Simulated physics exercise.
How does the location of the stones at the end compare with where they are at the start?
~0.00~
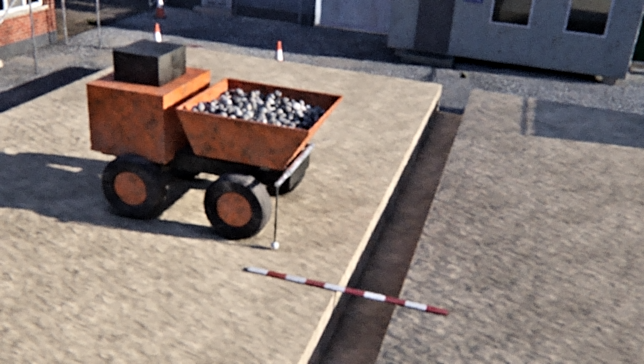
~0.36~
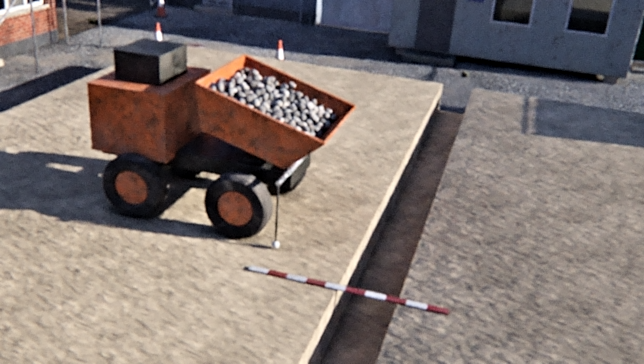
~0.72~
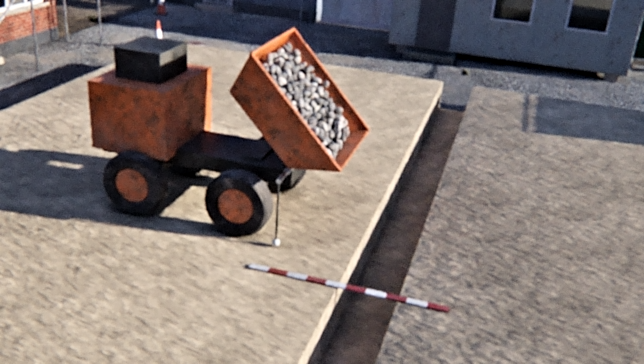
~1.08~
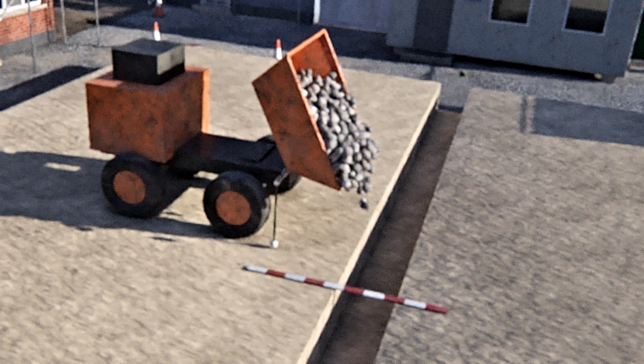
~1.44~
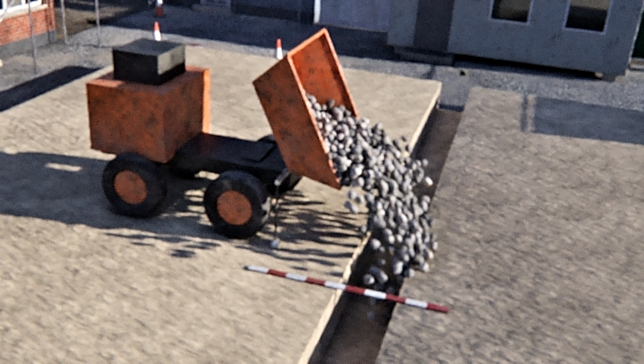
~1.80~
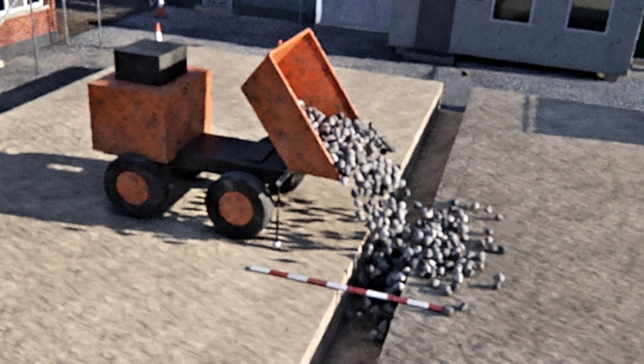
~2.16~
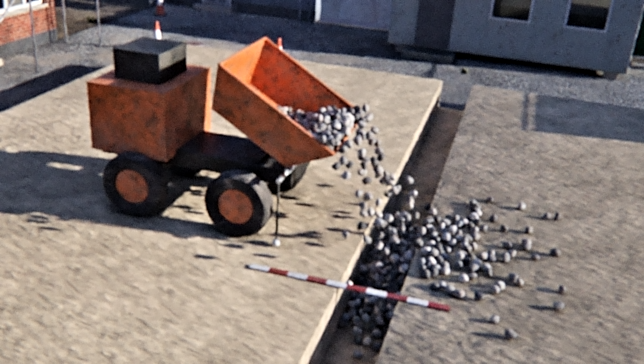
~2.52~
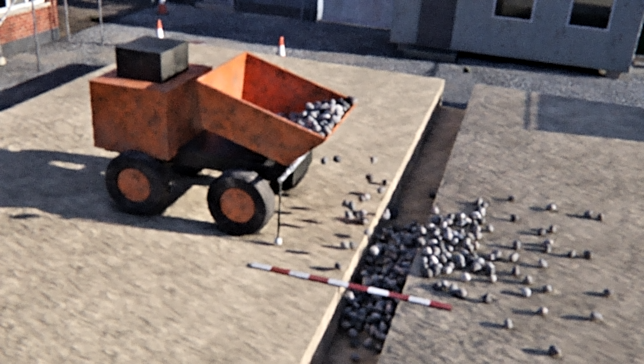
At the start the stones are all heaped in the dumper's skip, while by the end most of them lie lower and farther right, in the trench and scattered on the ground around it, with some still in the skip.
The video shows an orange dumper tipping its skip of grey stones toward a trench, spilling them into it and onto the ground beyond. The skip then lowers partway, still holding some stones, with most of the others piled in the trench and a few scattered around it.
